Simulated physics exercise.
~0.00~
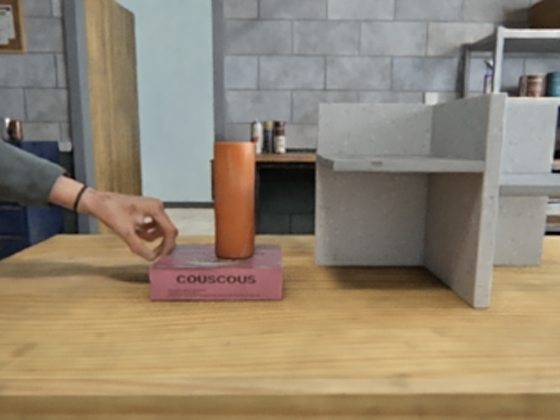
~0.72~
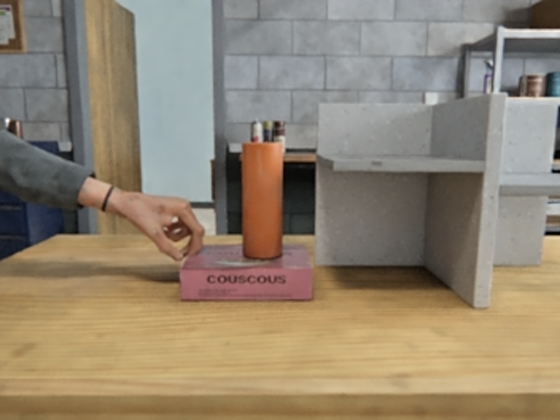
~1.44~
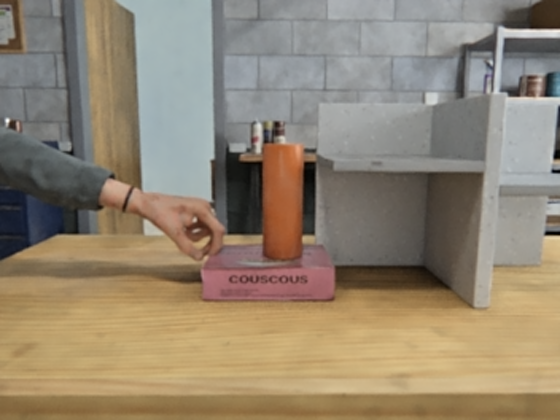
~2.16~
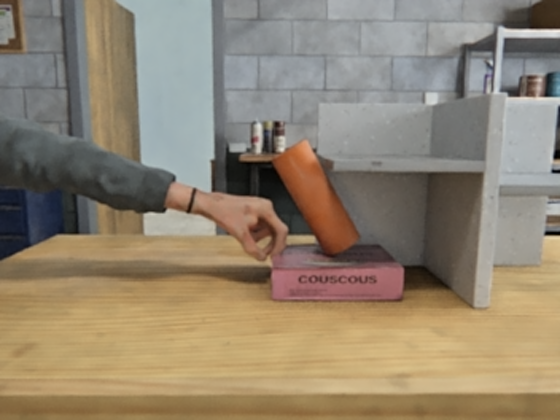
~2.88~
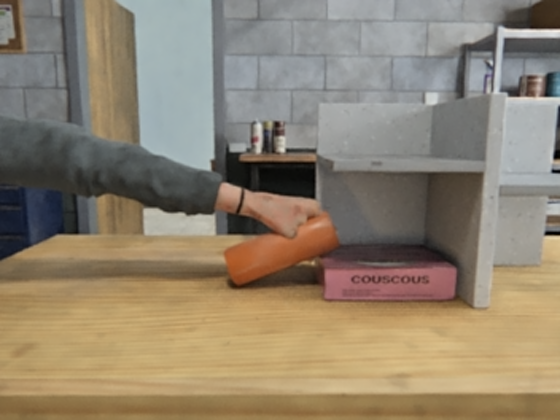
A hand slid a pink couscous packet with an upright orange candle on it to the right, toward a low grey shelf. The candle struck the shelf, tipped back and fell onto its side as the packet went underneath.
